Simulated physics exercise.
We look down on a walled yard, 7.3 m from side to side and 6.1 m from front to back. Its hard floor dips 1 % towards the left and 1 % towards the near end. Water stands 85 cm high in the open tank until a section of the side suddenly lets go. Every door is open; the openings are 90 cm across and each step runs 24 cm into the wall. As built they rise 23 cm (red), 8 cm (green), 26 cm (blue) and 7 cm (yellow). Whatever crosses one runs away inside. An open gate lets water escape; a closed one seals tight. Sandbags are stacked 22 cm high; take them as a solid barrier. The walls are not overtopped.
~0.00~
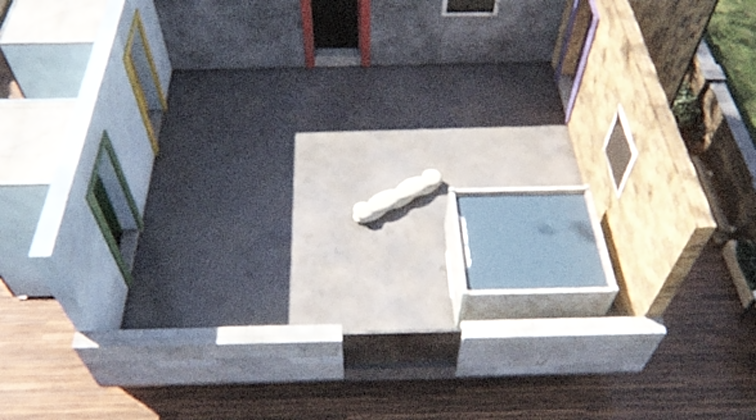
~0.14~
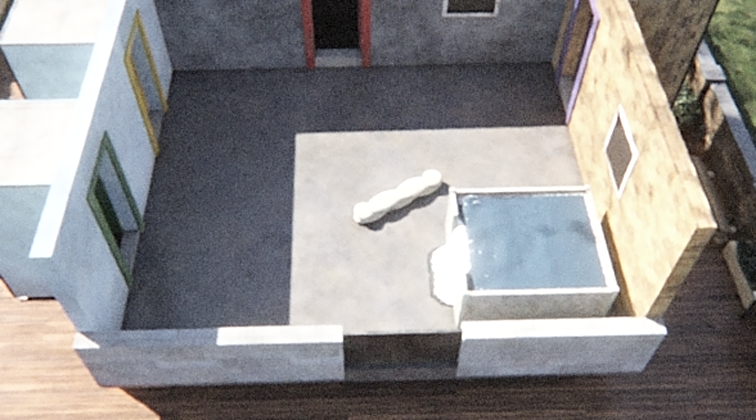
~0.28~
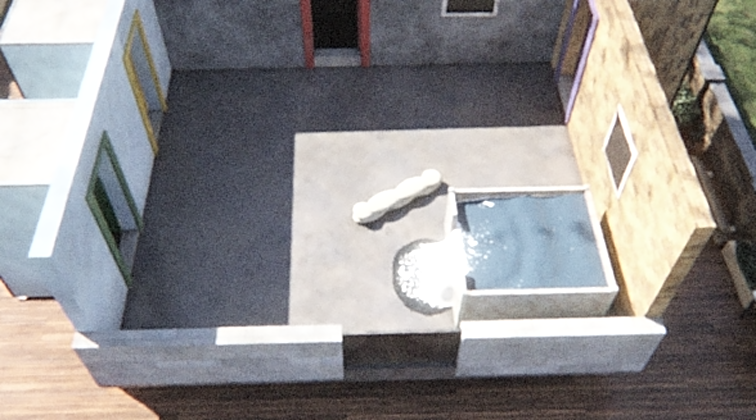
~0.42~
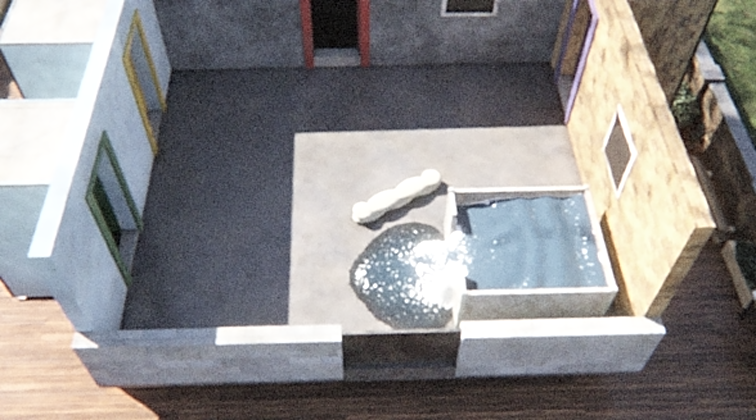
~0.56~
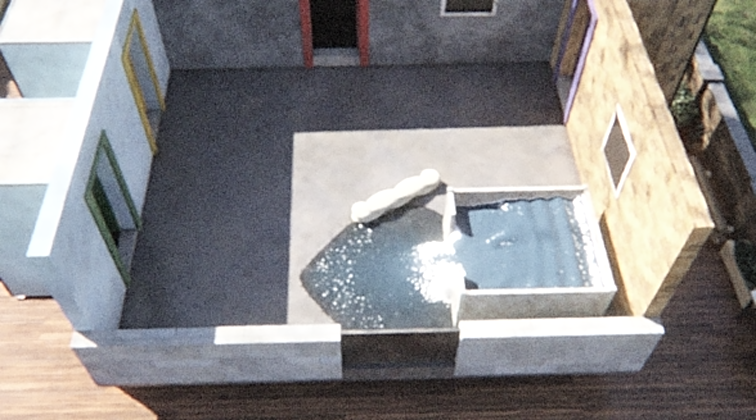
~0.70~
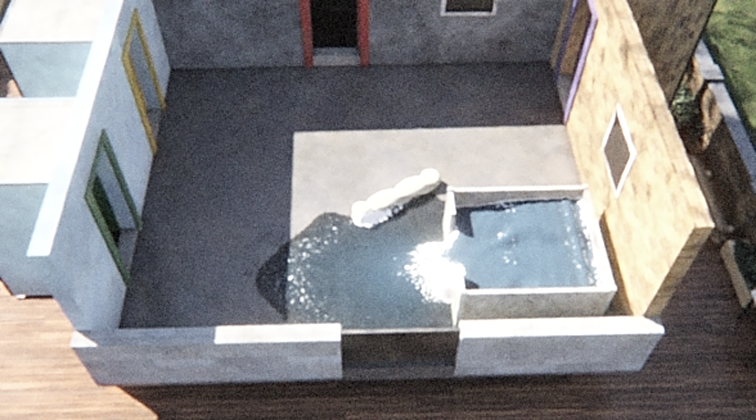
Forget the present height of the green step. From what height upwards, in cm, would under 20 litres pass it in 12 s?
At least 24 cm or so.
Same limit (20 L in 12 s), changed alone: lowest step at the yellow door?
About 8.5 cm at yellow.
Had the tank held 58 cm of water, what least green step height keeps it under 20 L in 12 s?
Then roughly 15 cm.
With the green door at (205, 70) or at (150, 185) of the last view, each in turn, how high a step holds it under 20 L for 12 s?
About 15 and 14.5 cm.
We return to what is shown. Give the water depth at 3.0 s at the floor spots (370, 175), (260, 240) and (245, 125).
In that order: 0, 5 and 0 cm.
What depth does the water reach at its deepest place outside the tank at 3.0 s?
Up to some 35 cm.
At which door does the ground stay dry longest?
Last comes the blue one.
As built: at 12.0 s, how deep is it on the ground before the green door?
Some 9.5 cm.
After 1.4 s water covers 35 % of the floor, deepest (38 cm) near (436, 276); 9 cm at the green door, 0 litres in over its 8 cm step.
After 3.0 s water covers 50 % of the floor, deepest (35 cm) near (113, 361); 23 cm at the green door, 138 litres in over its 8 cm step.
After 12.0 s water covers 95 % of the floor, deepest (13 cm) near (147, 192); 9 cm at the green door, 355 litres in over its 8 cm step.
At the green door as built, the water arrived by 1.4 s and peaked near 30 cm at 2.6 s.
Run again over the same 12 s with other heights there, 31 litres in over 22 cm, 5 litres over 29.5 cm. The limit of 20 litres is kept from about 24 cm up.
